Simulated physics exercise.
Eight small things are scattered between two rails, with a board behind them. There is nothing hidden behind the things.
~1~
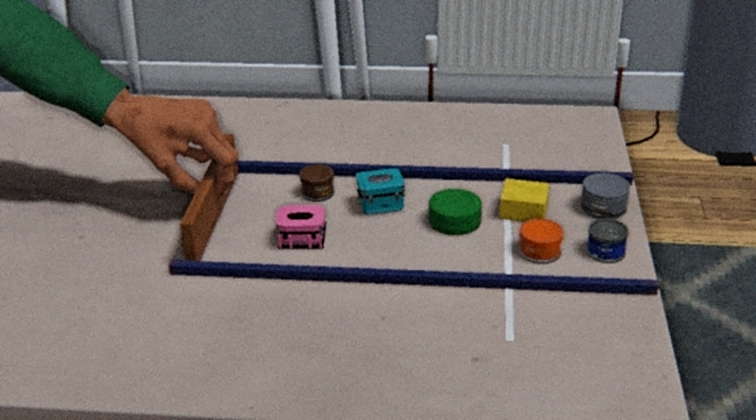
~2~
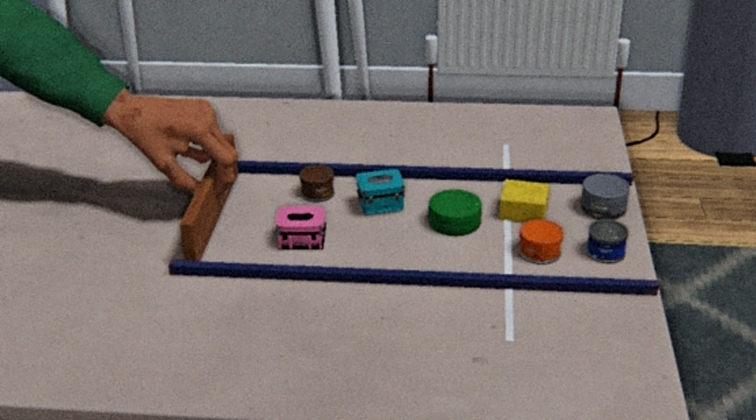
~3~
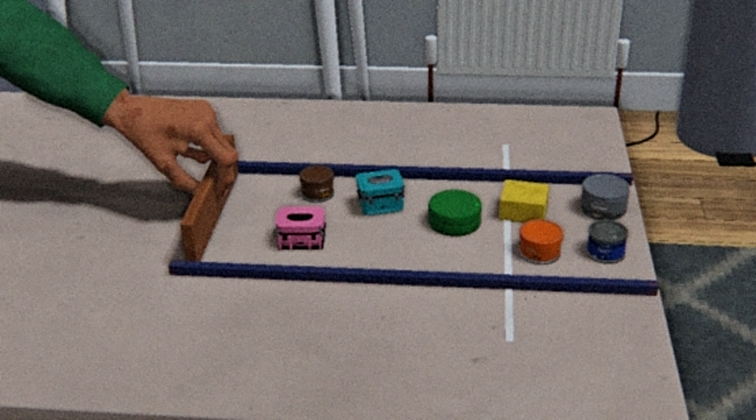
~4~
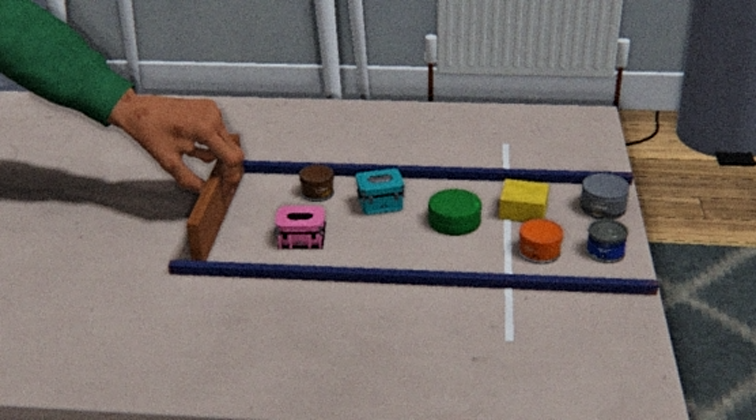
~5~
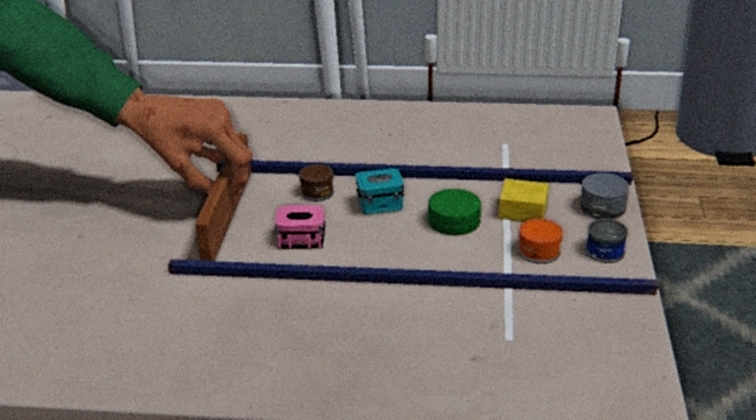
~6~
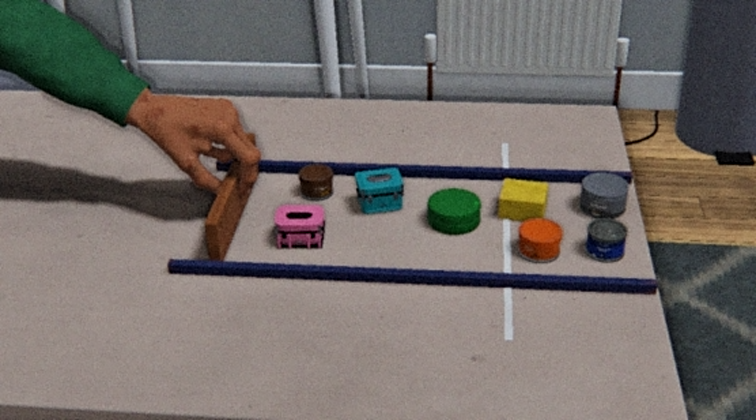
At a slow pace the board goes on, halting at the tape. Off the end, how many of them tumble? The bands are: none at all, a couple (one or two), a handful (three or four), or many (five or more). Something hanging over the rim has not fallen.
It is none at all.
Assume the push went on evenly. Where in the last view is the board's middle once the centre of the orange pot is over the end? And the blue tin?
Roughly (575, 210); roughly (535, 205).
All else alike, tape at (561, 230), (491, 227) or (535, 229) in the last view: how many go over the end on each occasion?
It would be 2, 0 and 0.
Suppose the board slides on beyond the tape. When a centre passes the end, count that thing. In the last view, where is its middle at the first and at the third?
Roughly (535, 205) for the earlier crossing, roughly (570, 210) for the later one.
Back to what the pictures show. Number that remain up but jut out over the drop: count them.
The answer comes to 1.
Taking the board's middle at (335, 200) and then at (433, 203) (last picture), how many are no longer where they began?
The number moved is 3 and then 5.
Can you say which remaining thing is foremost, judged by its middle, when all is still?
The foremost one is the grey tub.
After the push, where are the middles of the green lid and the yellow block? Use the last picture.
The green lid settles near (578, 222); as for the yellow block, near (579, 193).
Soon after, none off yet; grey tub at rest near (604, 196); blue tin at rest near (606, 240); orange pot at rest near (540, 241).
At rest, the number that fall off is zero.
